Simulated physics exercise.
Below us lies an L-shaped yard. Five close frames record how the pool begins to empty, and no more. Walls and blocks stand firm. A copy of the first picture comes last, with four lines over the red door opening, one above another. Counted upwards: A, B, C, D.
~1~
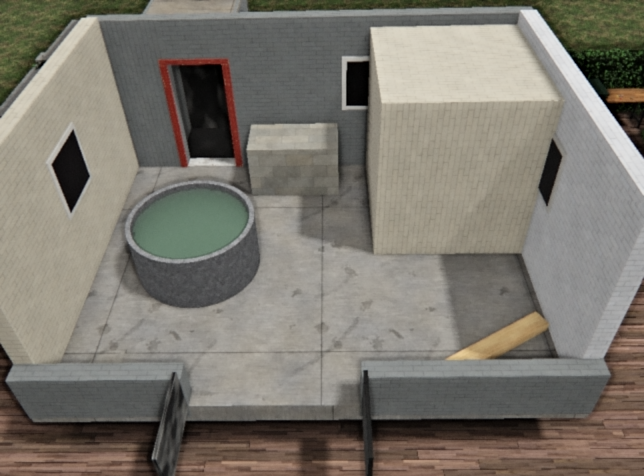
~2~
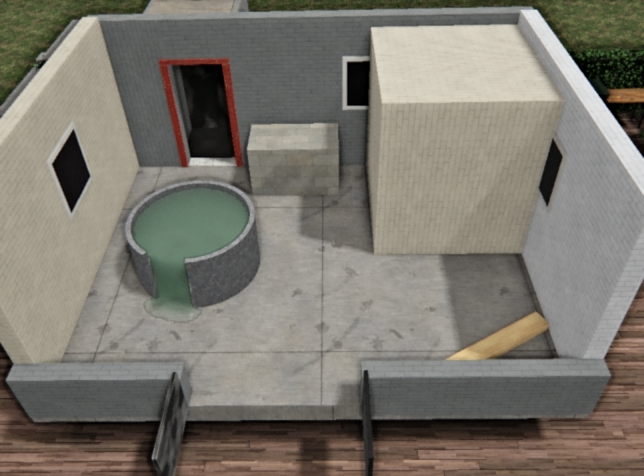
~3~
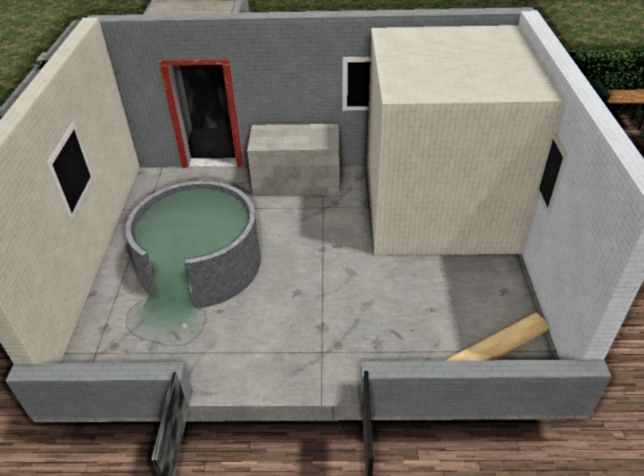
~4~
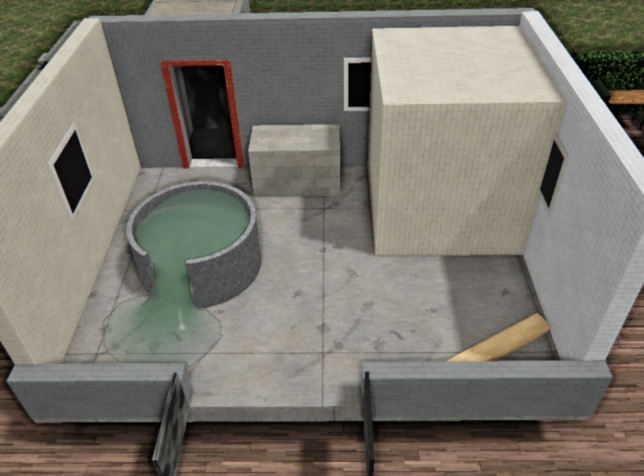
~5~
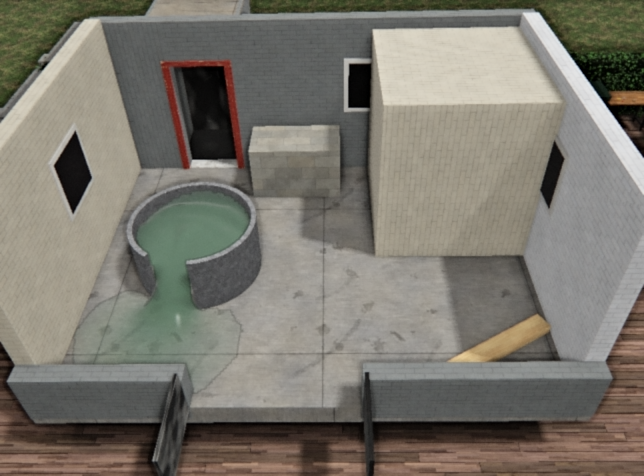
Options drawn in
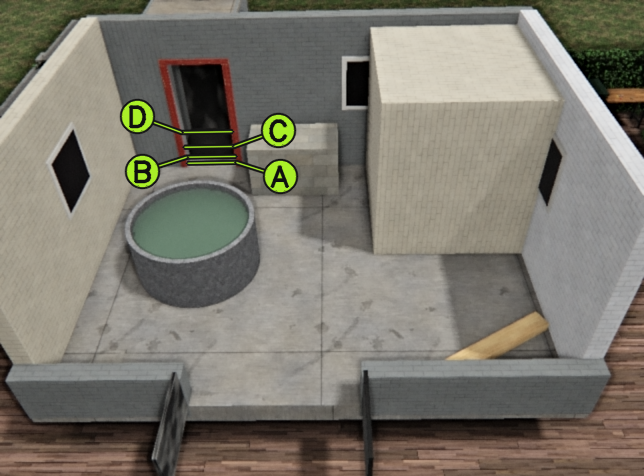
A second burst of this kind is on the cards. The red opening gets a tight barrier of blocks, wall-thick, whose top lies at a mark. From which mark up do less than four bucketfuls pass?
A is the one.
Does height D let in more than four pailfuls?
No, not at all.
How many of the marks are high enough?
All of the four.
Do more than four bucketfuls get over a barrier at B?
No, that is safe.
On the marked copy, A at (212, 162); B at (211, 156); C at (209, 146); D at (206, 132); from the bottom up A, B, C, D.
With A, a bucket or two gets in.
With B, nothing gets over.
With C, nothing gets over.
With D, nothing gets over.
